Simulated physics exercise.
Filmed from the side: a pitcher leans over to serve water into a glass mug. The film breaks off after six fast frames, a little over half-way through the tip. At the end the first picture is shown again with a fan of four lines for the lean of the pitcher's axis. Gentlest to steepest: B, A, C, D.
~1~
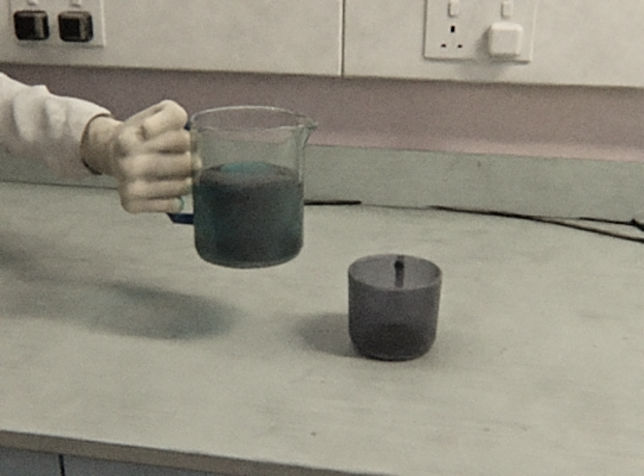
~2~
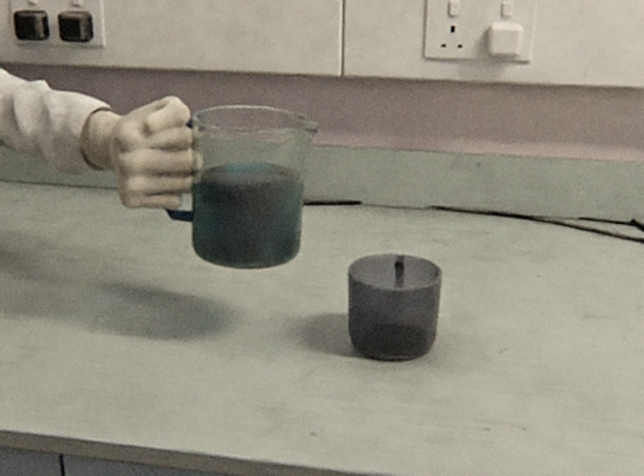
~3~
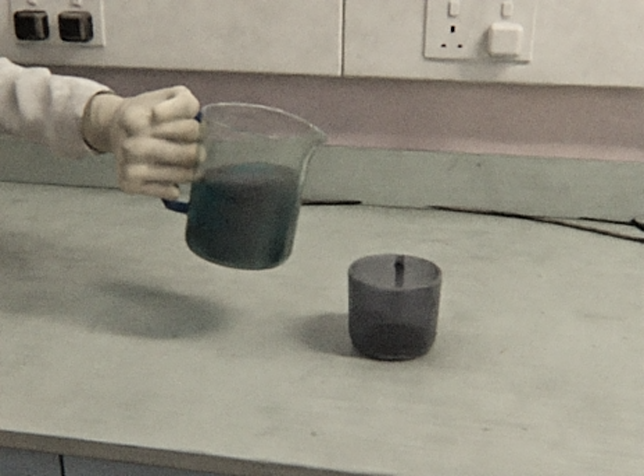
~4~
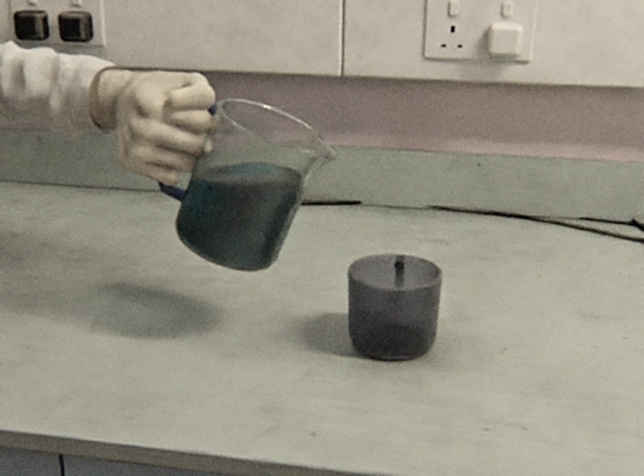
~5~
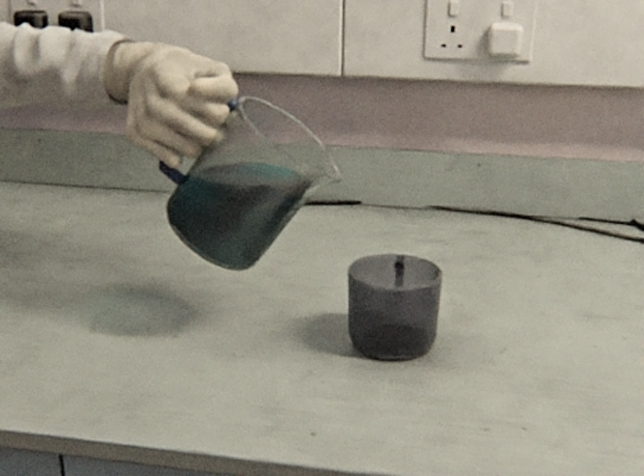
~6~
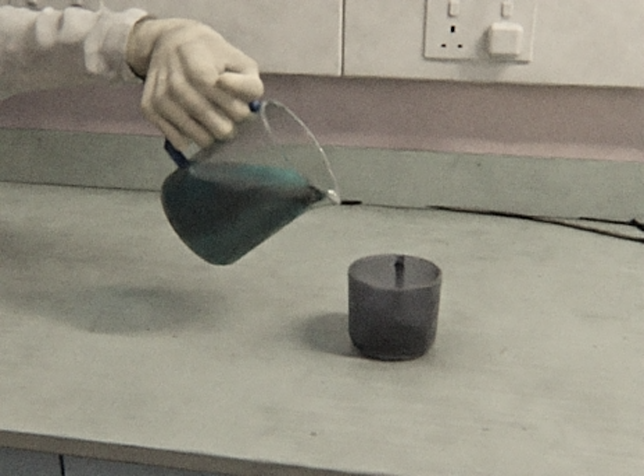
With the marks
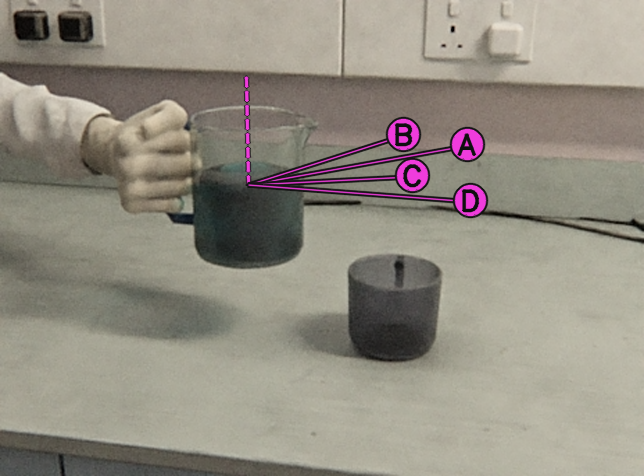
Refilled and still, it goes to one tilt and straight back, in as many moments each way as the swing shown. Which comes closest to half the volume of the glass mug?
I would pick tilt B.
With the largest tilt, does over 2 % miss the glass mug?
Yes, it does.
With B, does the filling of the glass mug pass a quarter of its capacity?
Yes.
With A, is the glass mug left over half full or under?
Over.
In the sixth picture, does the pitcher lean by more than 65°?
No.
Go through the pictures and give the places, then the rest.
In the first frame, upright, lip at (315, 124); rim of the glass mug round (395, 270); nothing has left yet.
In the second frame, tipped about 3°, lip at (318, 128); nothing has left yet.
In the third frame, tipped about 10°, lip at (325, 138); nothing has left yet.
In the fourth frame, tipped about 22°, lip at (334, 156); nothing has left yet.
In the fifth frame, tipped about 36°, lip at (340, 178); nothing has left yet.
In the sixth frame, tipped about 51°, lip at (339, 202); nothing has left yet.
On the marked copy, A at (451, 148); B at (387, 140); C at (395, 177); D at (453, 200).
With A, the glass mug ends with about 70 % of what it can hold.
With B, the glass mug ends with about 49 % of what it can hold.
With C, the glass mug ends with about 75 % of what it can hold; 12 % of the water is spilt.
With D, the glass mug ends with about 61 % of what it can hold; 32 % of the water is spilt.
